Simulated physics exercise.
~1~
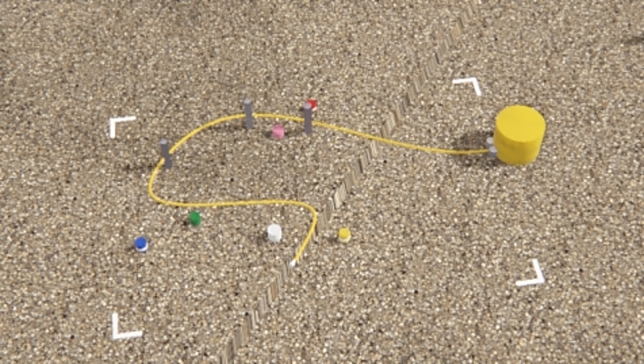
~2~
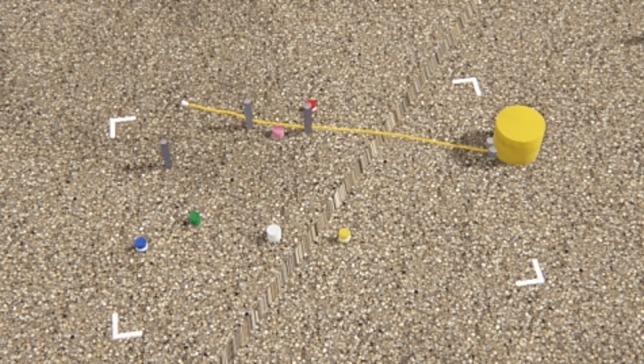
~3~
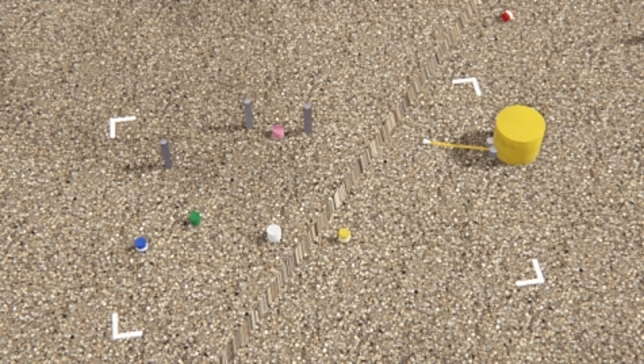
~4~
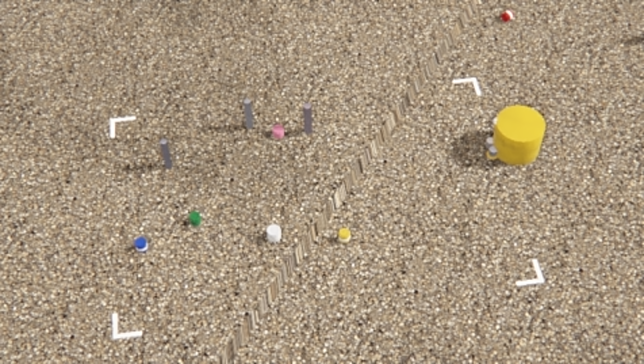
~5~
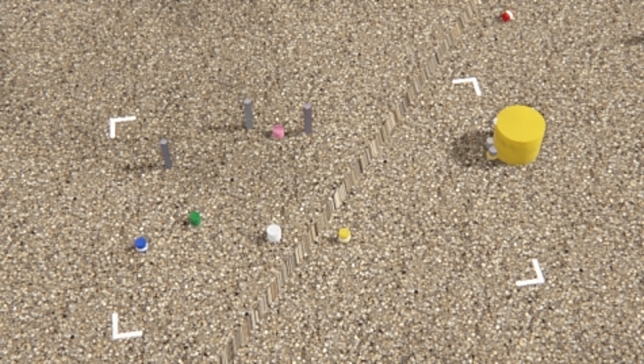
At the start, a yellow lead runs from a yellow drum-shaped reel on the right, past three grey posts, and loops back in a wide curve on pebbly ground. Small red, pink, green, blue, white and yellow objects sit among white corner marks. The reel draws the lead in, and the loop pulls out into a nearly straight line past two of the posts. As the lead shortens toward the reel, the red object ends up far to the upper right, outside the marks. Finally the lead is almost entirely in, and everything rests, the other five objects still in their places.
